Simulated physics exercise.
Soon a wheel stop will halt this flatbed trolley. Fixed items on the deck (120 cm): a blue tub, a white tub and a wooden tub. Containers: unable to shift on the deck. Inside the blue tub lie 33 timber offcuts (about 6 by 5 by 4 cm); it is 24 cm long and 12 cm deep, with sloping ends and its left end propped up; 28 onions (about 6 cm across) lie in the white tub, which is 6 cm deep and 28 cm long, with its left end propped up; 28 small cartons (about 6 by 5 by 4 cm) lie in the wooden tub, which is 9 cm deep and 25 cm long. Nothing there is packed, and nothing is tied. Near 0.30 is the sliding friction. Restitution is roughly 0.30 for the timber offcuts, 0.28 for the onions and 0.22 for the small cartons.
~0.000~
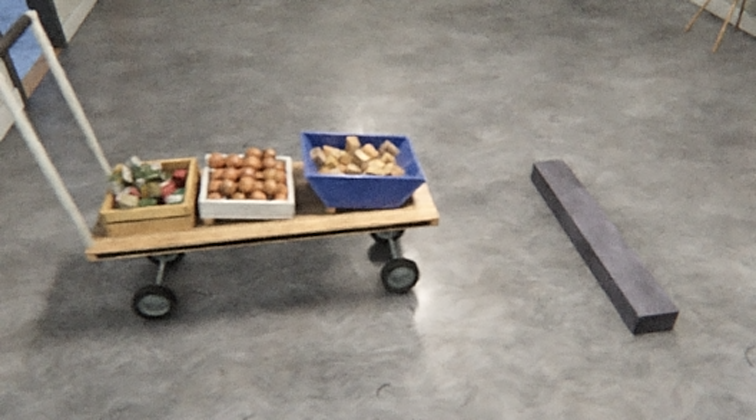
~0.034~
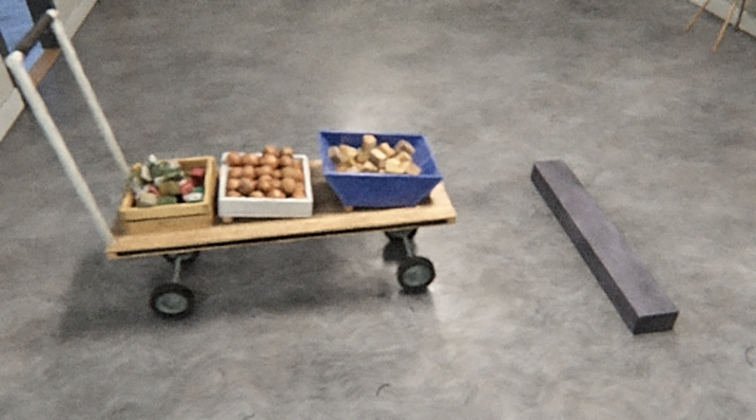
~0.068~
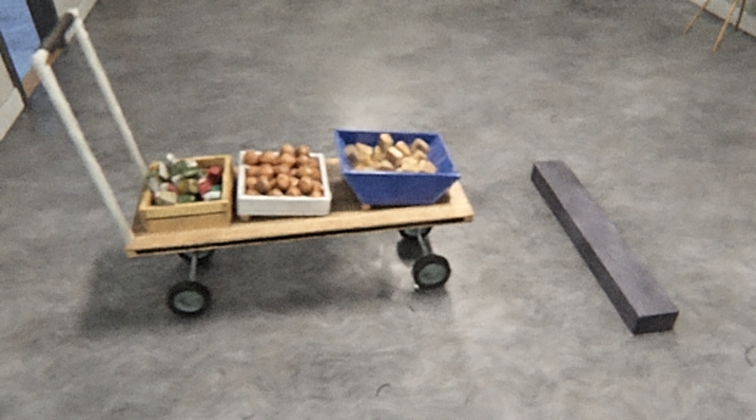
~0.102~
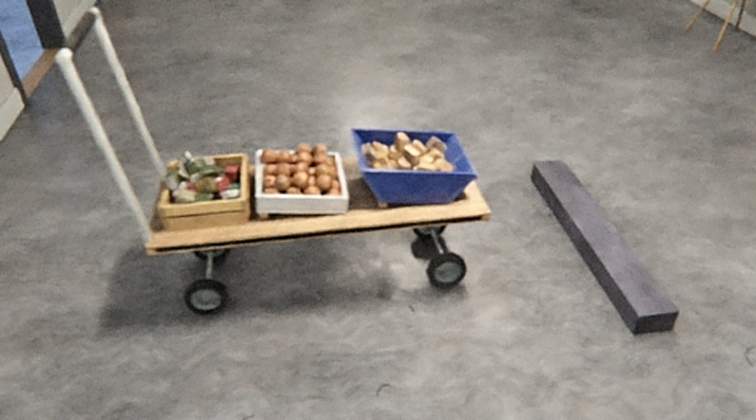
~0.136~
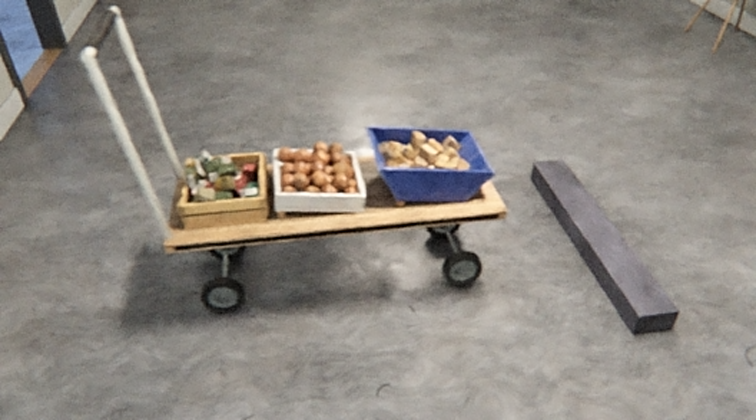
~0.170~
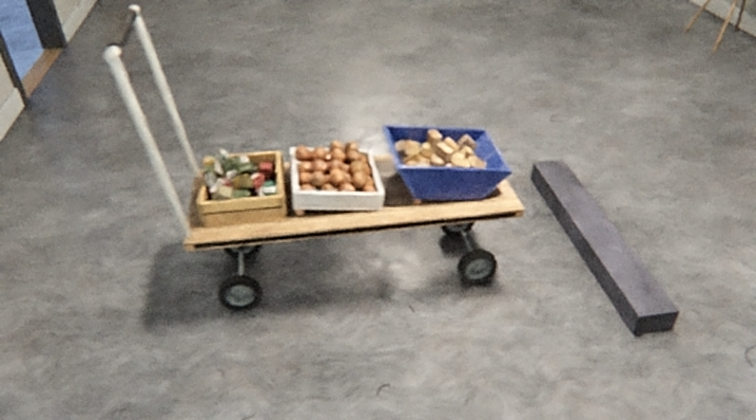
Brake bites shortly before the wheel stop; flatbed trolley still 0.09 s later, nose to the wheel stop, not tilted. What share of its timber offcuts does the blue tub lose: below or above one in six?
Out of the blue tub go fewer than one in six of the timber offcuts.
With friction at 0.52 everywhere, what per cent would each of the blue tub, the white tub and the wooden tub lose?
You'd see blue tub shed 10 percent, white tub shed 30 percent, and wooden tub shed 0 percent.
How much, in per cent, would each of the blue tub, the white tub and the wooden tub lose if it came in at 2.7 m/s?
Then blue tub 20, white tub 30, wooden tub 20 per cent.
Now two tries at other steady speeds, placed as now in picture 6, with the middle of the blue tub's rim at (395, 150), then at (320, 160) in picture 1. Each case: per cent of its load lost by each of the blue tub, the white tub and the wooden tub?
Try by try, the blue tub would lose 0 then 20 per cent, the white tub 10 then 30 per cent, and the wooden tub 0 then 20 per cent.
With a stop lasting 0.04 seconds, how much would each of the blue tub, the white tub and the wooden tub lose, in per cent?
Blue tub 10, white tub 40, wooden tub 10 %.
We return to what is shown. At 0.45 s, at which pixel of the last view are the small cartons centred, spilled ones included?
In the last view they're centred near (367, 172).
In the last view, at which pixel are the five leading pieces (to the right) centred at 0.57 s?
I'd put them at about (602, 143).
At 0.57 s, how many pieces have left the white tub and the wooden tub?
Estimate at that time - white tub 8, wooden tub 1, give or take.
After 0.35 s, braking starts.
After 0.45 s, blue tub 33 in, 0 out, white tub 28 in, 0 out and wooden tub 28 in, 0 out.
After 0.57 s, blue tub 32 in, 1 out, white tub 21 in, 7 out and wooden tub 27 in, 1 out.
After 0.80 s, blue tub 31 in, 2 out, white tub 18 in, 10 out and wooden tub 26 in, 2 out.
Outcome (at 1.30 s), blue tub 31 in, 2 out, white tub 18 in, 10 out and wooden tub 26 in, 2 out. Asked share, 2 of 33, 6 per cent.
